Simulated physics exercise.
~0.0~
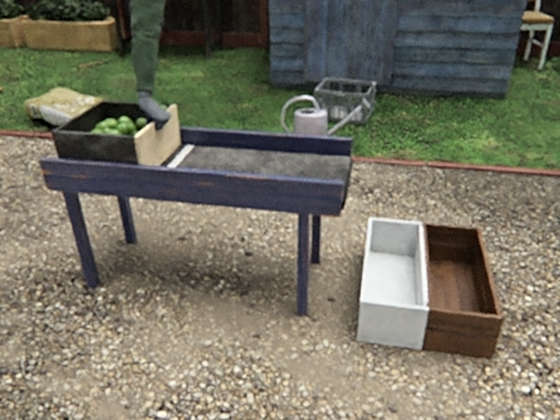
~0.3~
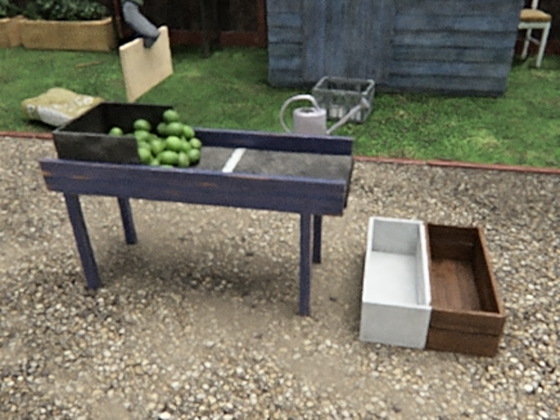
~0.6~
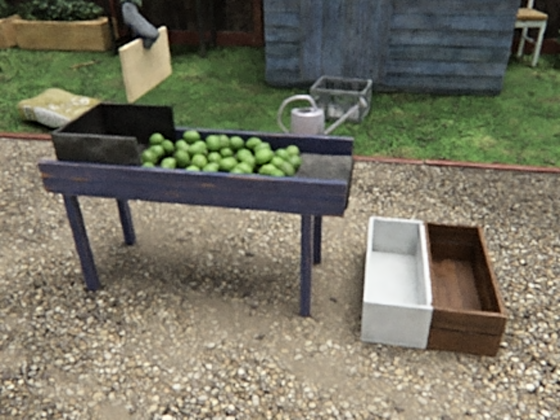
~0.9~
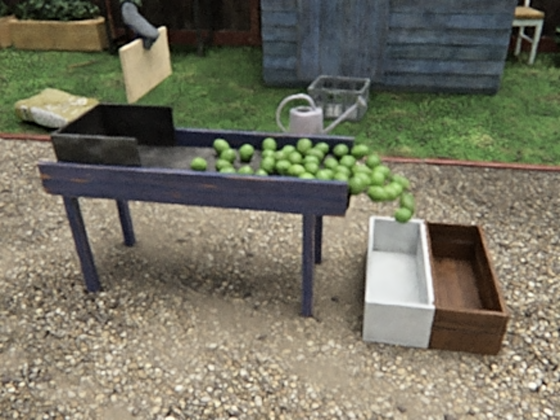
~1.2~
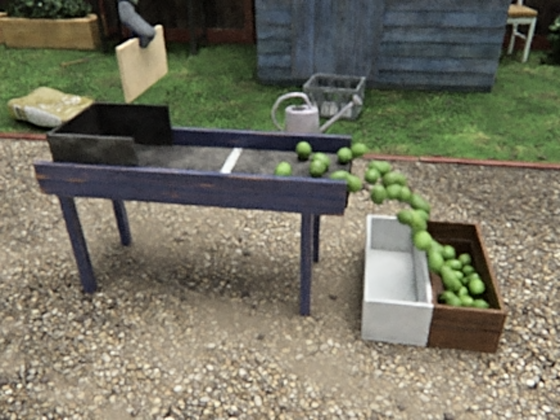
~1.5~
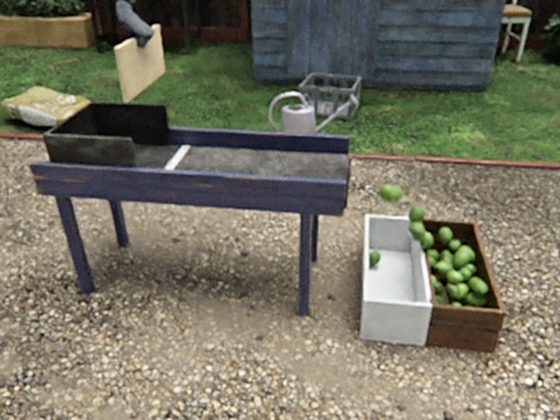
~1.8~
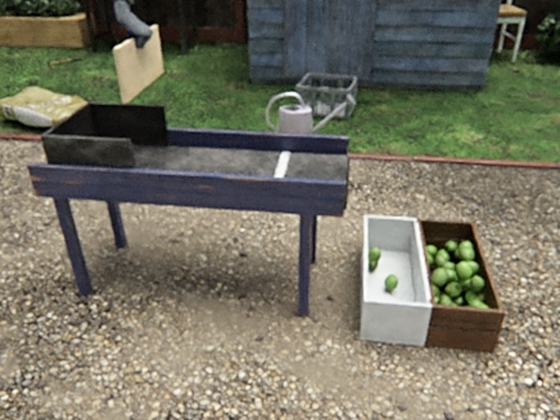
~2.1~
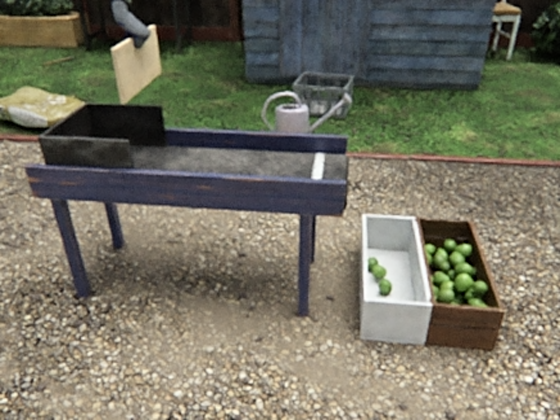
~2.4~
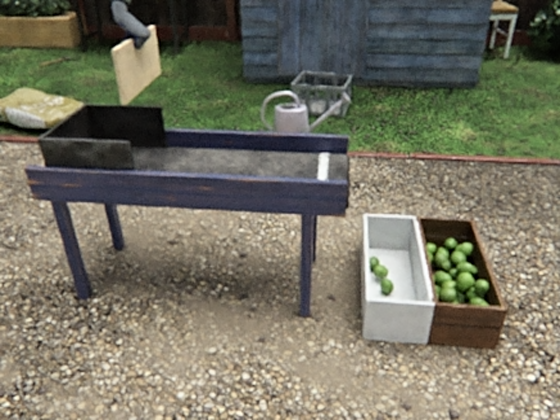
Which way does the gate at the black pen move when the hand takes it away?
The gate moves up, lifted by the hand so that it is clear of the limes and the belt.
